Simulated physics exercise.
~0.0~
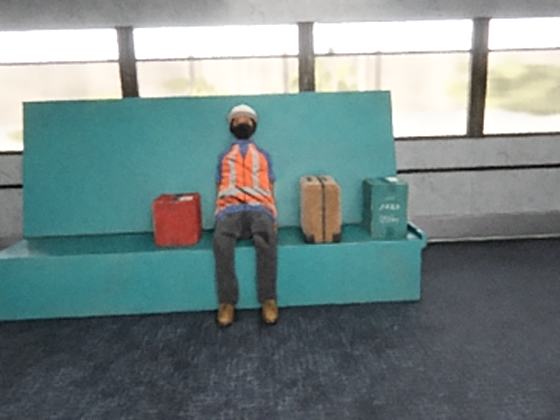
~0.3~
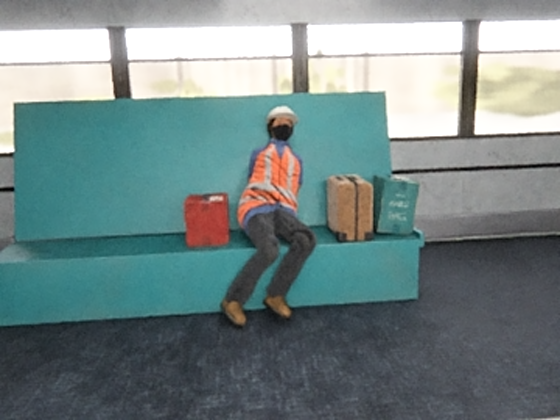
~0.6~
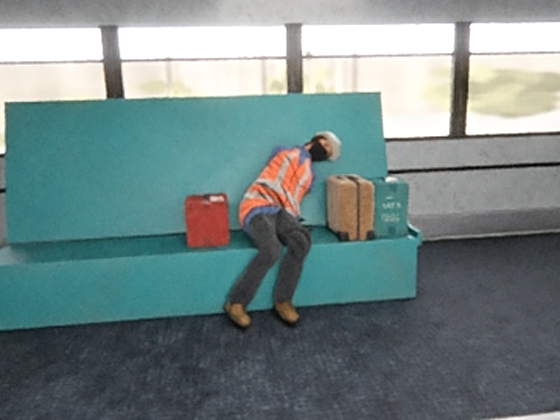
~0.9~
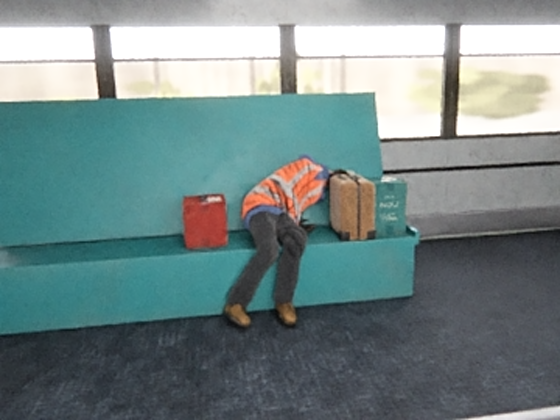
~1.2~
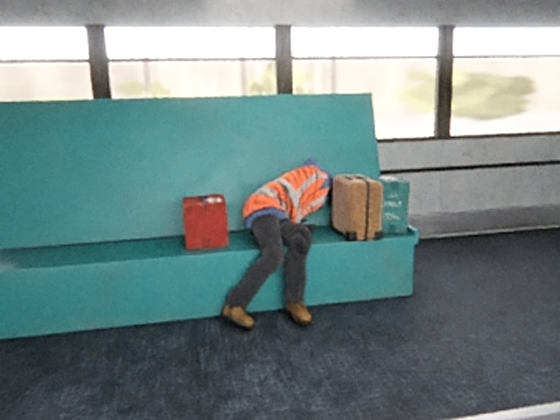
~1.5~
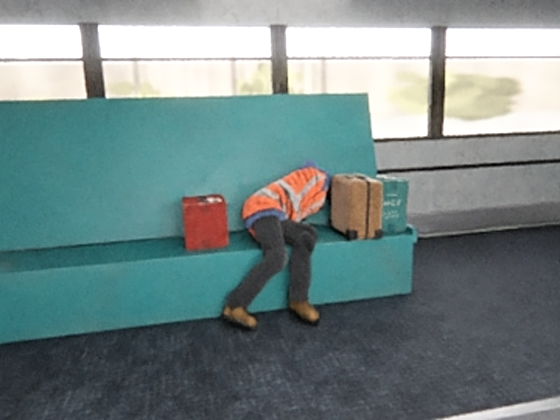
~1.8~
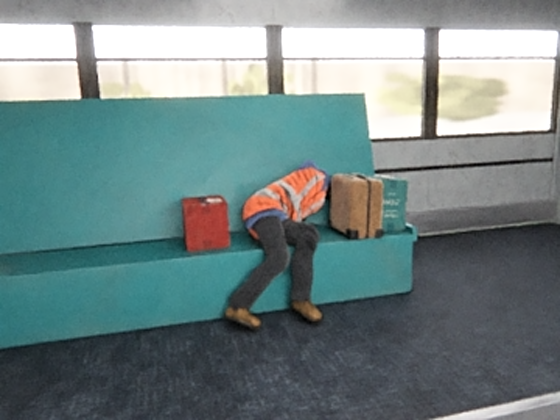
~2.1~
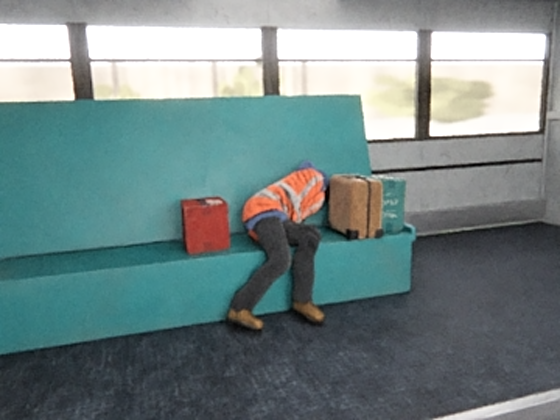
In the video, a masked person in an orange vest and white helmet sits on a teal bench between a red bag and two upright cases, slides right with the bags shifting too, then slumps sideways behind the brown case and stays folded over, all bags still on the seat.
